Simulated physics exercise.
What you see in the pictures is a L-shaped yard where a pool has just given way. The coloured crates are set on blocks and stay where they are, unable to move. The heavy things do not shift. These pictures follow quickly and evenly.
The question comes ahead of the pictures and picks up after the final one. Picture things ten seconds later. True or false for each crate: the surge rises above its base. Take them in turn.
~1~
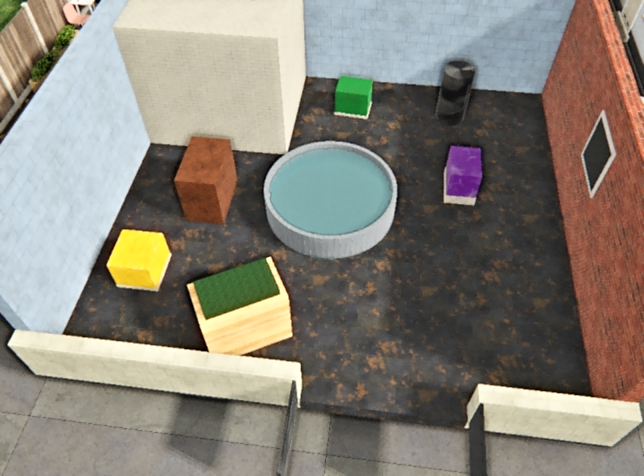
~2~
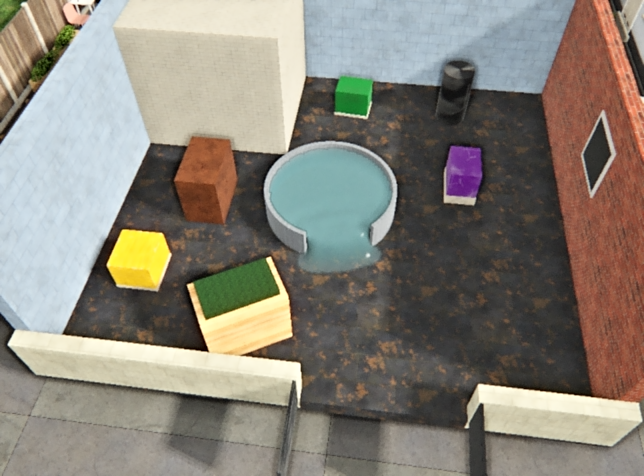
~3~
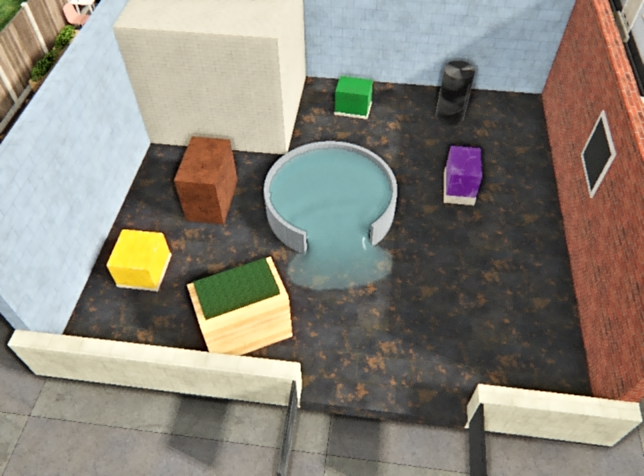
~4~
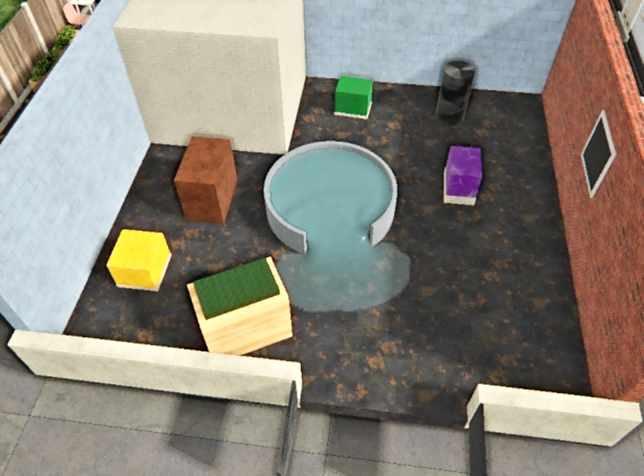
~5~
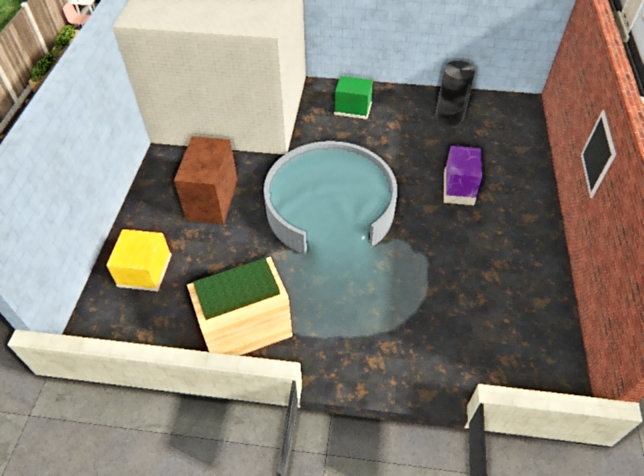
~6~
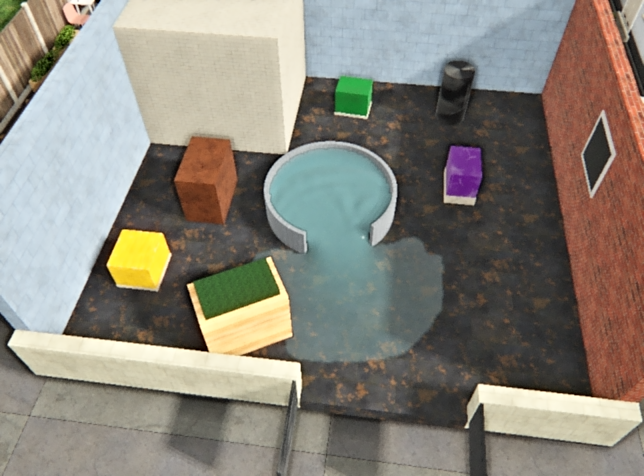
Yellow crate: False; green crate: False; purple crate: False.
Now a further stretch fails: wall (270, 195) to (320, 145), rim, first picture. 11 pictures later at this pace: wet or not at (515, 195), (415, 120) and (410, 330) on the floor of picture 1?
Those three come out moisture-free, moisture-free and moisture-free, one after another.
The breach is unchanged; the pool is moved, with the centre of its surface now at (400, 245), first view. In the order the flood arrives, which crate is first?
The one in purple.
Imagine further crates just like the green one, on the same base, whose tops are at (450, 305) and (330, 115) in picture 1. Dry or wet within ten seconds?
One after the other: Is flooded, stays untouched.
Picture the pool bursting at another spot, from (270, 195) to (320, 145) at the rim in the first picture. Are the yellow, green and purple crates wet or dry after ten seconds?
Then: The yellow crate ends up wet, the green crate is soaked, the purple crate keeps dry.
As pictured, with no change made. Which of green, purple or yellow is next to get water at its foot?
That one is the yellow one.
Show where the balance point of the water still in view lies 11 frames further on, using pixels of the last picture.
Point: (342, 244).
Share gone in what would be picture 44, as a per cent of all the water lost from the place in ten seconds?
Around 75 percent.
A moment on, water covers 20 % of the floor; the yellow crate not reached, the green crate not reached, the purple crate not reached.
Next, water covers 25 % of the floor; the yellow crate not reached, the green crate not reached, the purple crate not reached.
Then, water covers 25 % of the floor; the yellow crate water round its plinth, the green crate not reached, the purple crate not reached.
Later, water covers 40 % of the floor; the yellow crate water round its plinth, the green crate not reached, the purple crate not reached.
In the end, water covers 50 % of the floor; the yellow crate stayed above the water, the green crate stayed above the water, the purple crate stayed above the water.
